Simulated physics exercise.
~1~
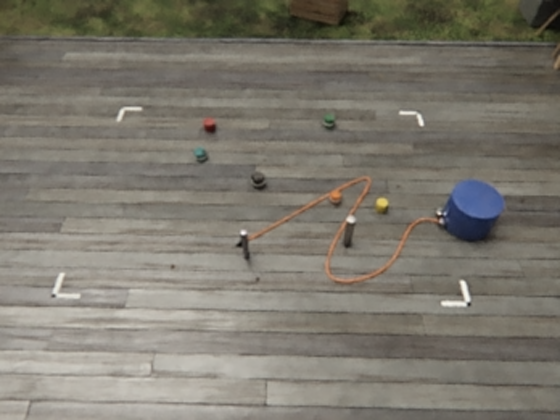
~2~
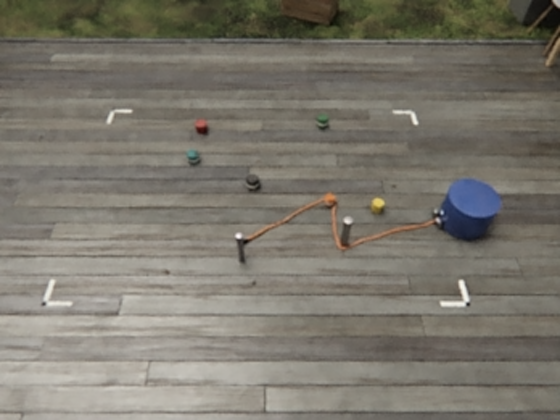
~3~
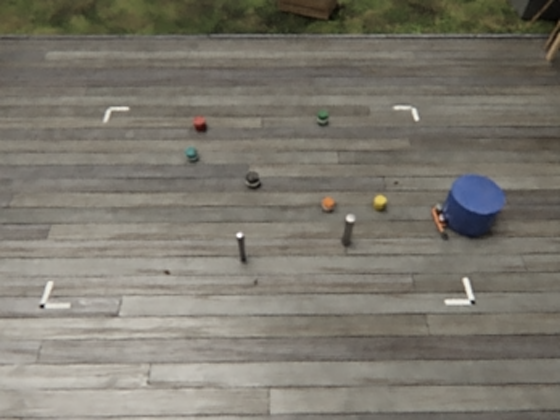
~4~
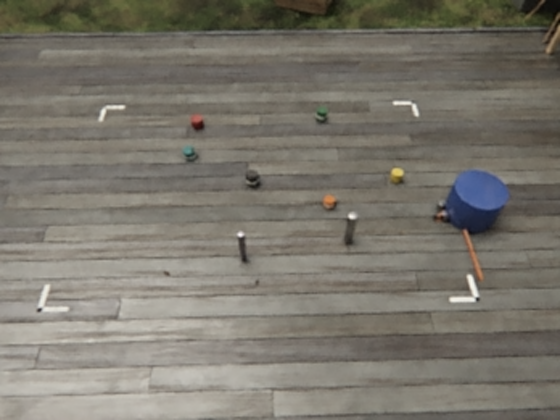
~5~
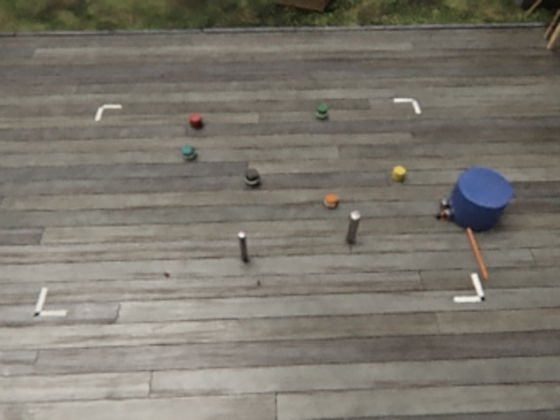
At the start, a blue drum-shaped machine stands at the right of a wooden deck, its orange lead looping loosely among two dark upright posts and six small coloured things inside white corner marks. The lead then draws in, bending sharply by the orange jar and the right post. Next it is clear of the posts and gathered beside the machine, with the orange jar shifted slightly down. The lead then swings below the machine, and the yellow tub moves a little right and up. It ends with the lead lying there, the posts upright and the teal tin still in place.
